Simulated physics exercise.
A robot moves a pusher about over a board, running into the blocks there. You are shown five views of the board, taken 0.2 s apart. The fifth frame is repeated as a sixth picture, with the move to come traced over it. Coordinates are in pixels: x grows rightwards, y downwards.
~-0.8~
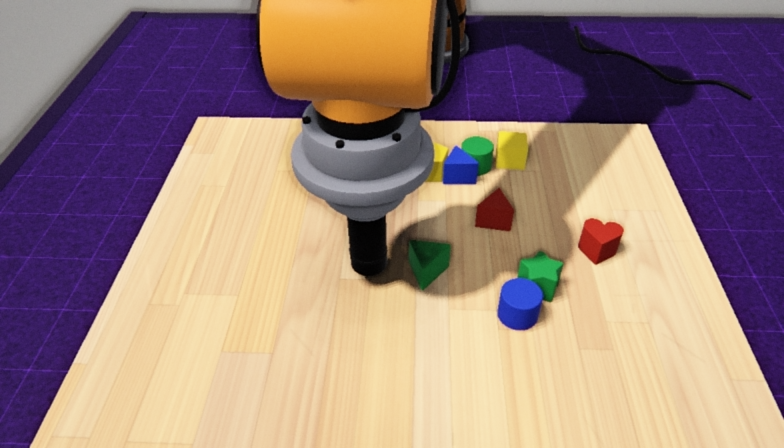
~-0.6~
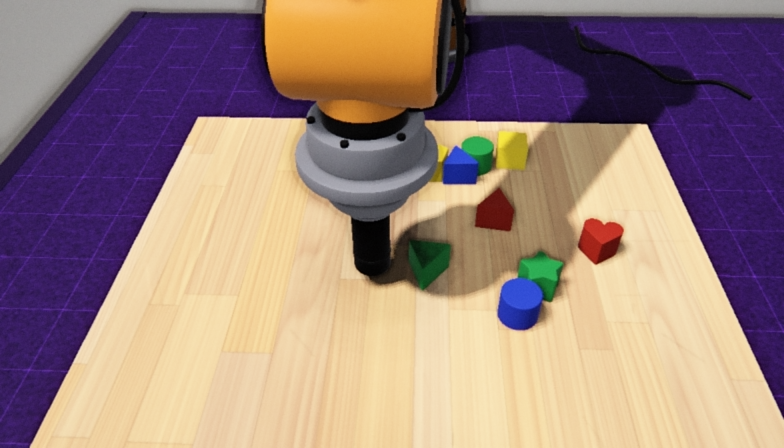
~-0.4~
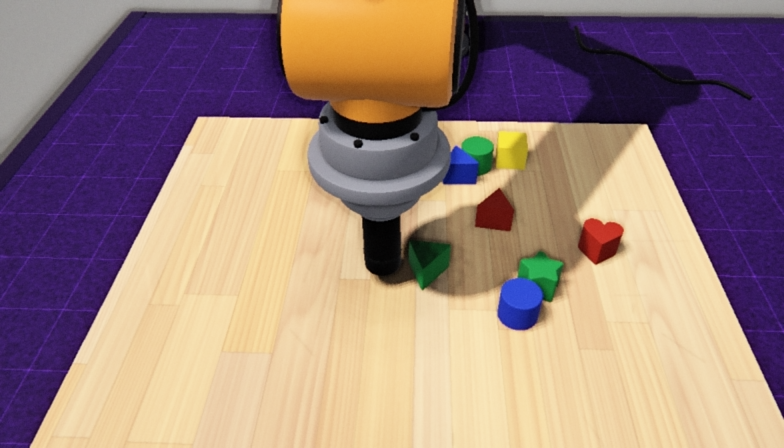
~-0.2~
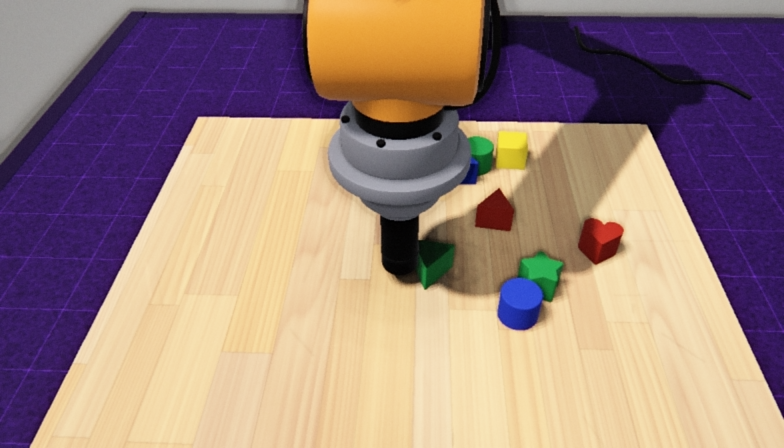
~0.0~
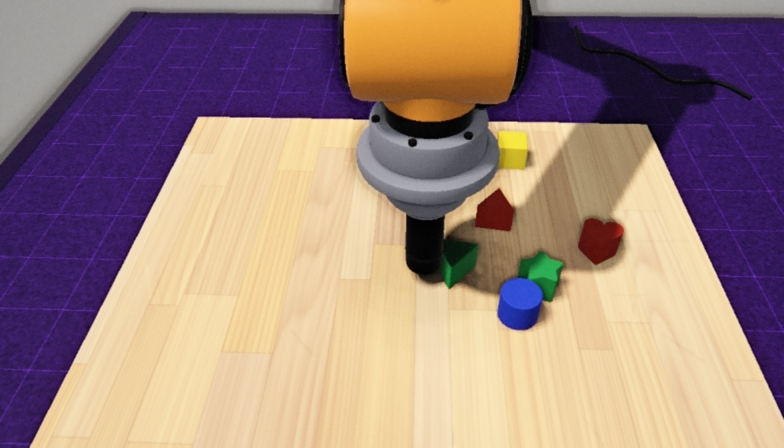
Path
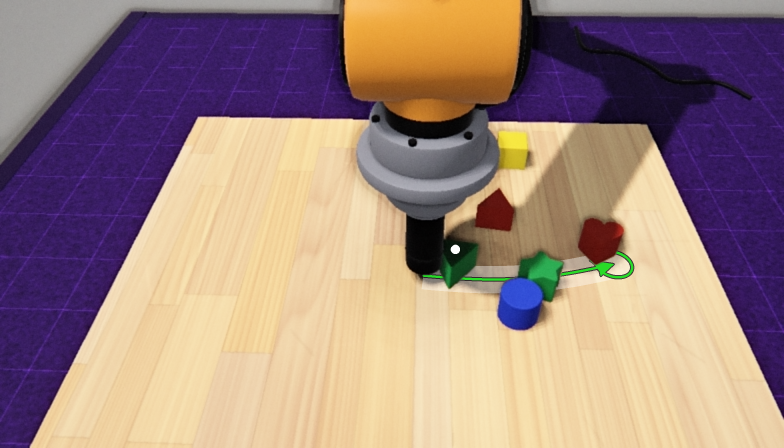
The clip shows an orange and grey robot arm with a black pusher moving right across a wooden board of coloured blocks, reaching a green three-sided block and pushing it a short way right while the other blocks stay still.
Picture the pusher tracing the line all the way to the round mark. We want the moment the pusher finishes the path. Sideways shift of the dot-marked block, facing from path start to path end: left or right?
Left-hand side.
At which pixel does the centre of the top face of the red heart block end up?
The answer is (618, 220).
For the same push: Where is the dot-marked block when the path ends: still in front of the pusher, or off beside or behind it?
I believe the dot-marked block loses its place ahead of the pusher and slips off.
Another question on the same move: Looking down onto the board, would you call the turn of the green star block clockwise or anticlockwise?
Top view: Clockwise.
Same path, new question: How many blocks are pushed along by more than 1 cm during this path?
The count is three or more.
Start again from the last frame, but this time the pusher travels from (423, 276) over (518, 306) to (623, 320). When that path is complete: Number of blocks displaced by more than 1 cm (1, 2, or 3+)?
I think three or more will be displaced.
Path on the board, from (423, 276) through (522, 279) to (614, 264); the dot is on the green three-sided block.
What follows on the original path. One third of the way, pusher at (492, 267); green three-sided block at (520, 246).
Two thirds of the way, pusher at (557, 263); green three-sided block at (560, 232), turned 70° anticlockwise; green star block at (589, 271), turned 55° clockwise.
At the end, pusher at (618, 251); green three-sided block at (564, 229), turned 85° anticlockwise; blue circular block in place; green star block at (605, 273), turned 100° clockwise; red heart block at (618, 220), turned 60° anticlockwise.
